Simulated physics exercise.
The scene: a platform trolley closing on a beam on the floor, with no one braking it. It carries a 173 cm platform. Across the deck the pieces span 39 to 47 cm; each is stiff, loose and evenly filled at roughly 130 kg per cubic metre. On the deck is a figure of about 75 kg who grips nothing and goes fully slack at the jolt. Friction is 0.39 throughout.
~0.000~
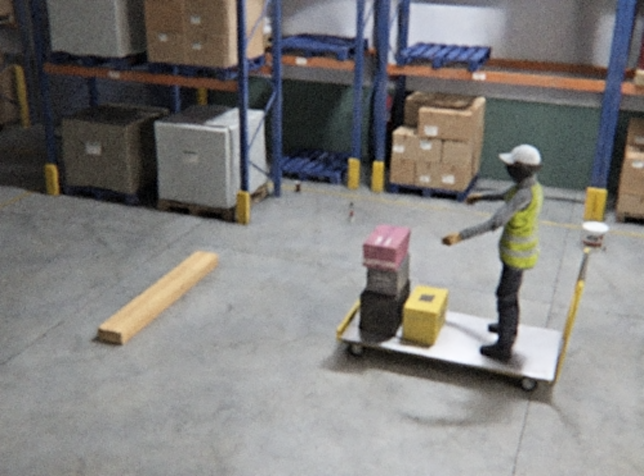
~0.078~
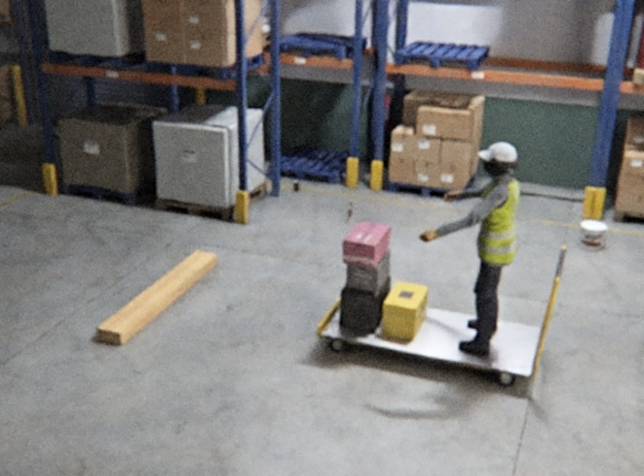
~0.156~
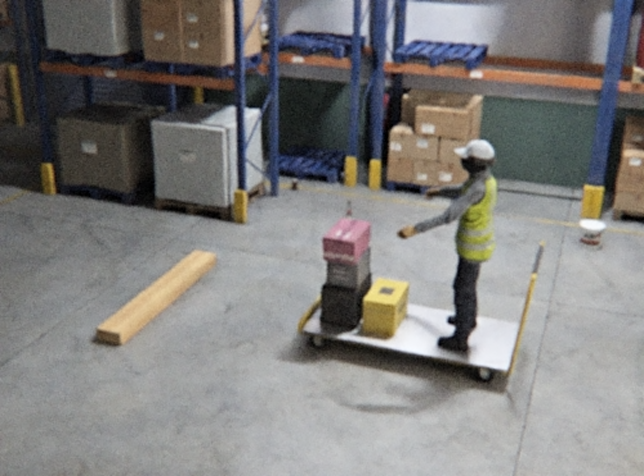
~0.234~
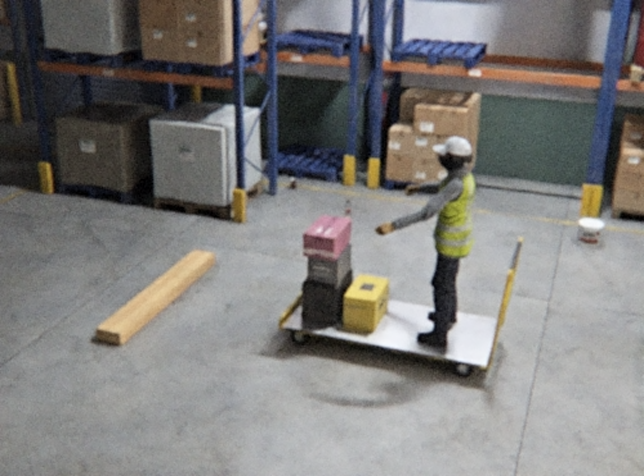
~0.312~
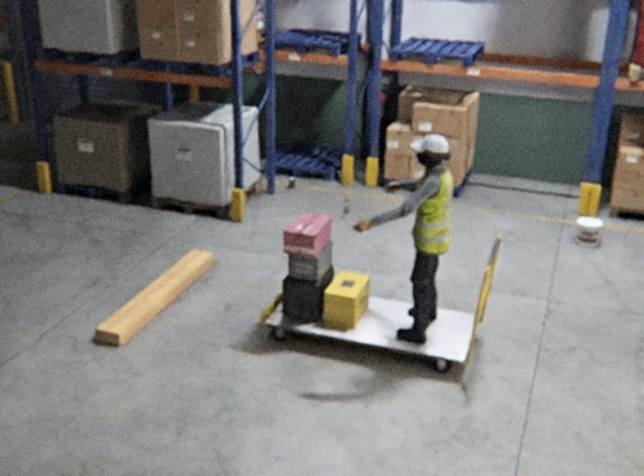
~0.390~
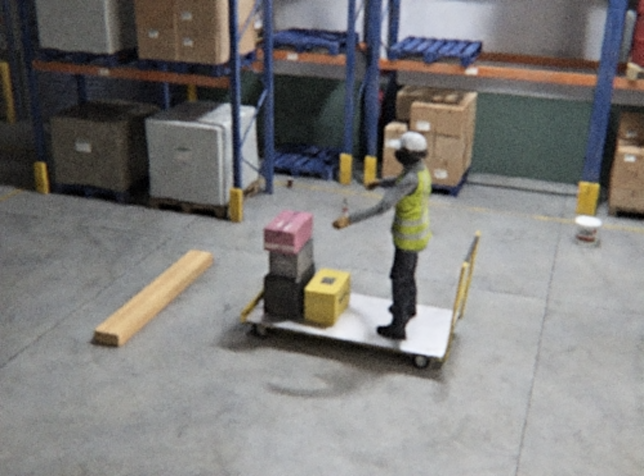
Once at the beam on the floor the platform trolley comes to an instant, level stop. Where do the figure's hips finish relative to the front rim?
The figure's hips finish short of the front rim.
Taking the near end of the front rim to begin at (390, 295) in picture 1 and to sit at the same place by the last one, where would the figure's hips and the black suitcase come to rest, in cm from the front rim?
Hips: 70 cm past; black: 30 cm past.
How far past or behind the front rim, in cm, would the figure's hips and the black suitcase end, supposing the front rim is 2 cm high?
So the hips end 70 cm short of the rim, and the black one ends 20 cm short of it.
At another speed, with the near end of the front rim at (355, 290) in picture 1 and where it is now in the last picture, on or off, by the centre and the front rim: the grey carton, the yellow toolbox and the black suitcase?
In that case the grey item would go over, the yellow item would stay put and the black item would stay put.
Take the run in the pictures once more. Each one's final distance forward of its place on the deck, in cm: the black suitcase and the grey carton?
The black one ends about 10 cm forward, the grey one about 115 cm.
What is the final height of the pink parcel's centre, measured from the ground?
Height: Around 15 cm.
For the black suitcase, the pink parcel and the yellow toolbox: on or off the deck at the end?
At the finish the black one is kept, the pink one lost, and the yellow one kept.
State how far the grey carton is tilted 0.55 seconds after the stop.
About 100° from upright.
Impact comes at 0.84 s.
After 1.39 s the figure's hips are 70 cm behind the rim, near (228, 255) in the last picture's view.
After 1.84 s the figure's hips are 72 cm behind the rim, near (229, 256) in the last picture's view.
When all is still (2.1 s), past the rim, pink parcel and grey carton; behind it, black suitcase, yellow toolbox and the figure's hips.
